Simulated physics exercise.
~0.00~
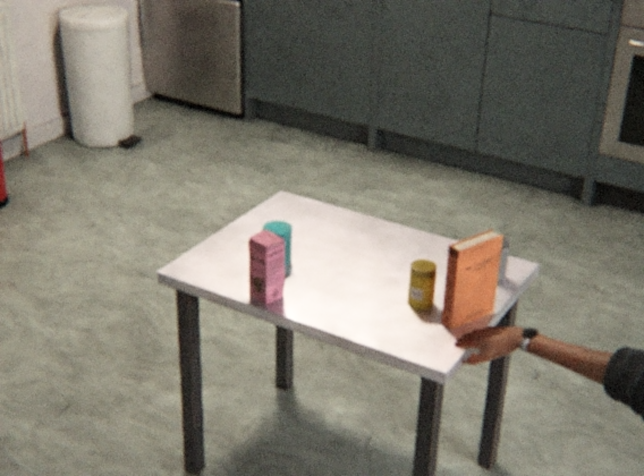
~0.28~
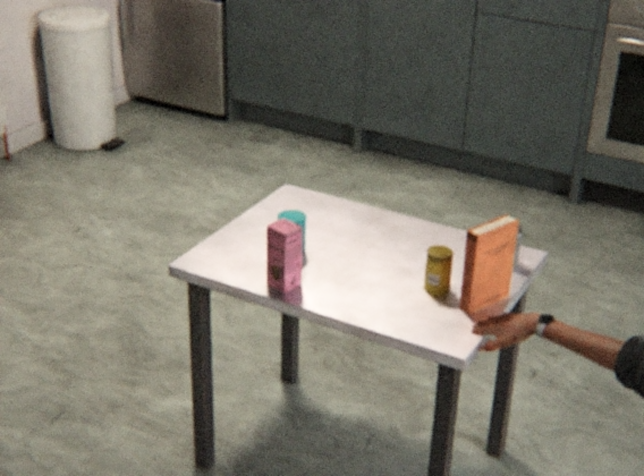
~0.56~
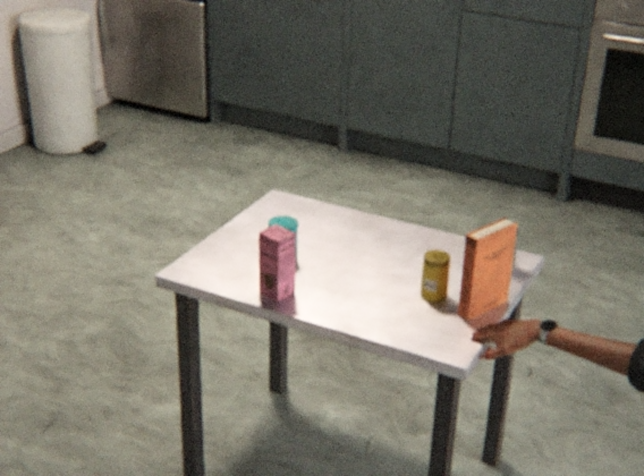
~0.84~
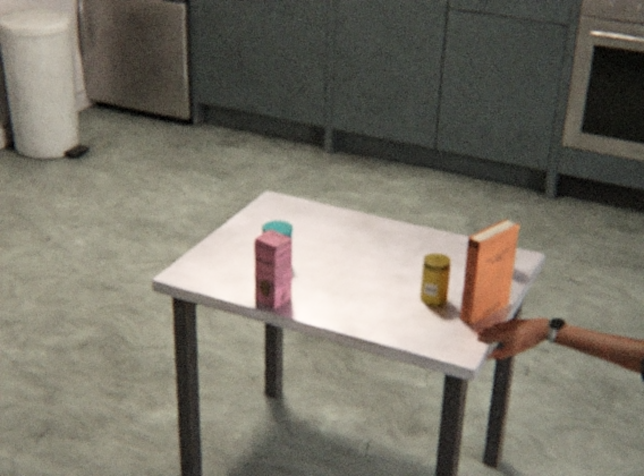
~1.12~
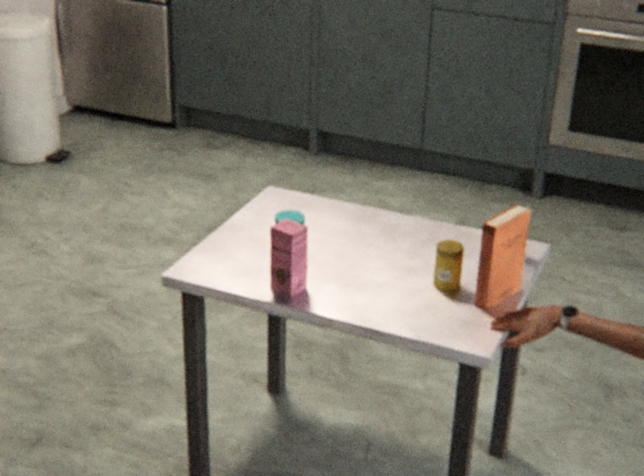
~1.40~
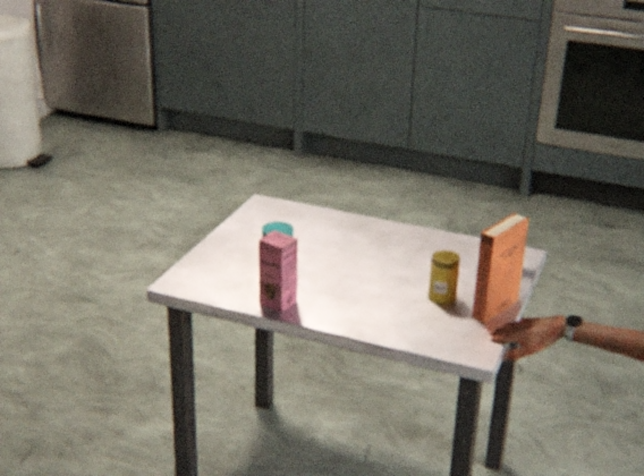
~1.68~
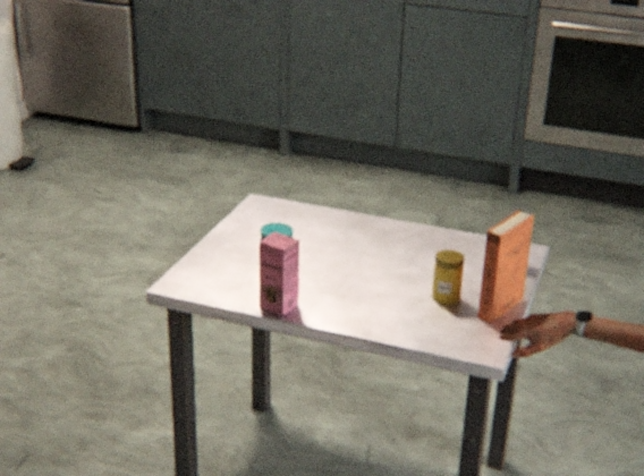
Hand gripping the corner of a white table as it jogs slightly, the orange book, yellow jar and pink carton staying upright.
